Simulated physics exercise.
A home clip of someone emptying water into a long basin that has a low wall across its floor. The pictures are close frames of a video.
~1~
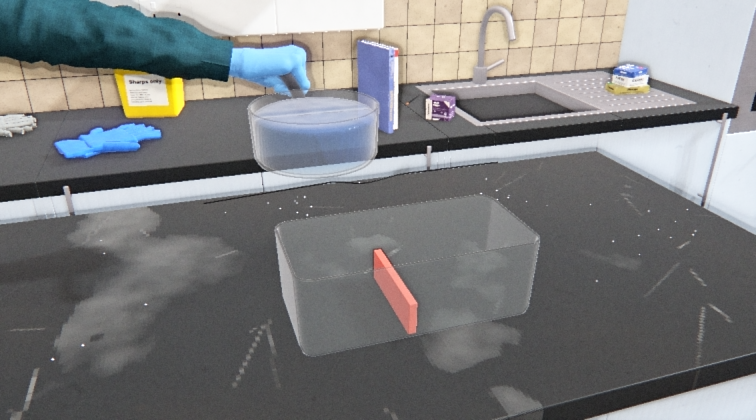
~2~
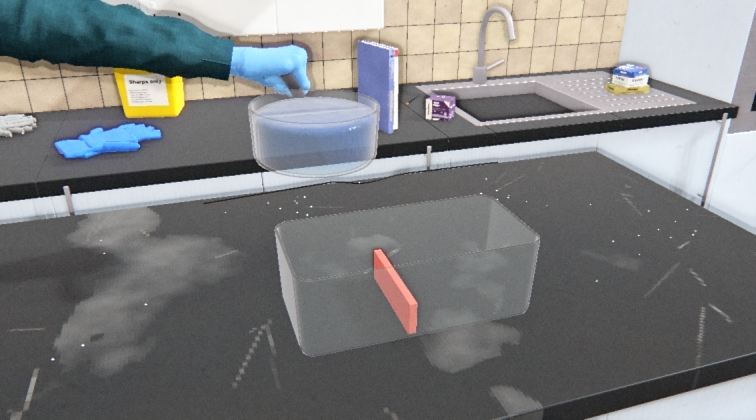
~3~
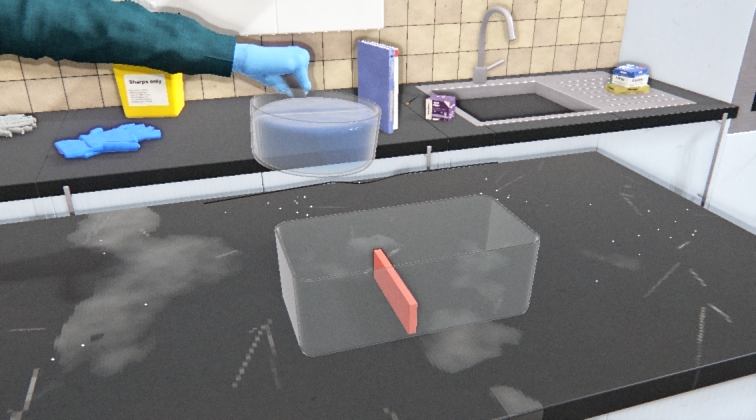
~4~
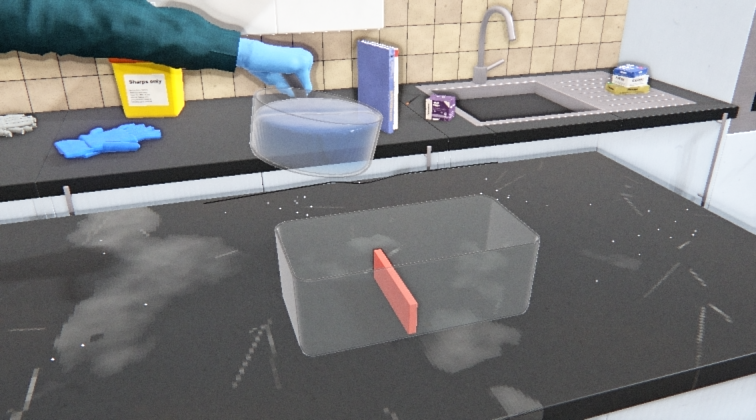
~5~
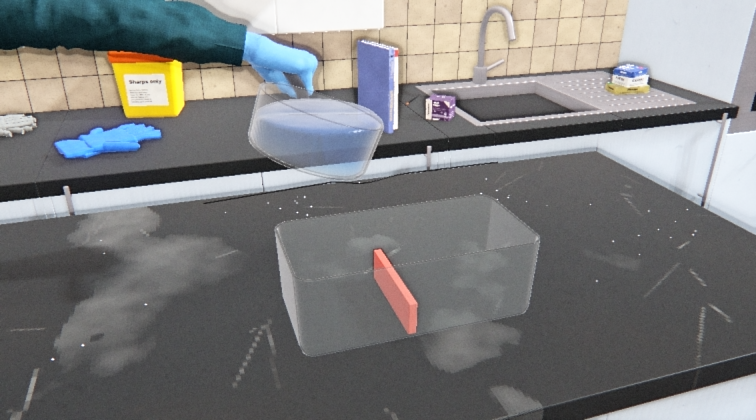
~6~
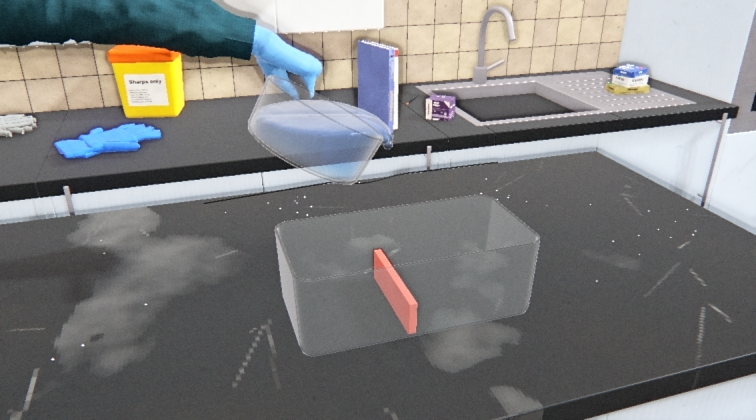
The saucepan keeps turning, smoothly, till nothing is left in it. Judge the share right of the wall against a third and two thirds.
It comes to more than two thirds.
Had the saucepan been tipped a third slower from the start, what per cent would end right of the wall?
Close to 75 per cent.
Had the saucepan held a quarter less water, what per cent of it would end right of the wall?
Roughly 65 in a hundred.
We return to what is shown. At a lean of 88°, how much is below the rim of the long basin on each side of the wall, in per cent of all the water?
Left about 0, right about 35.
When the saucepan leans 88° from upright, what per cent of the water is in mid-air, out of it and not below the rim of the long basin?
About 45 per cent.
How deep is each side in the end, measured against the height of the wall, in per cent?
The left part 20 per cent, the right part 50.
A moment on, the tilt is 88° and 21 per cent is still to pour, 0 is left of the wall and 35 right of it.
Next, the tilt is 104° and 4 per cent is still to pour, 16 is left of the wall and 74 right of it.
Then the tilt is 104° and 0 per cent is still to pour, 24 is left of the wall and 74 right of it.
Later the tilt is 104° and 0 per cent is still to pour, 24 is left of the wall and 74 right of it.
At rest 25 per cent lies left of the wall, 74 right of it and 1 outside.
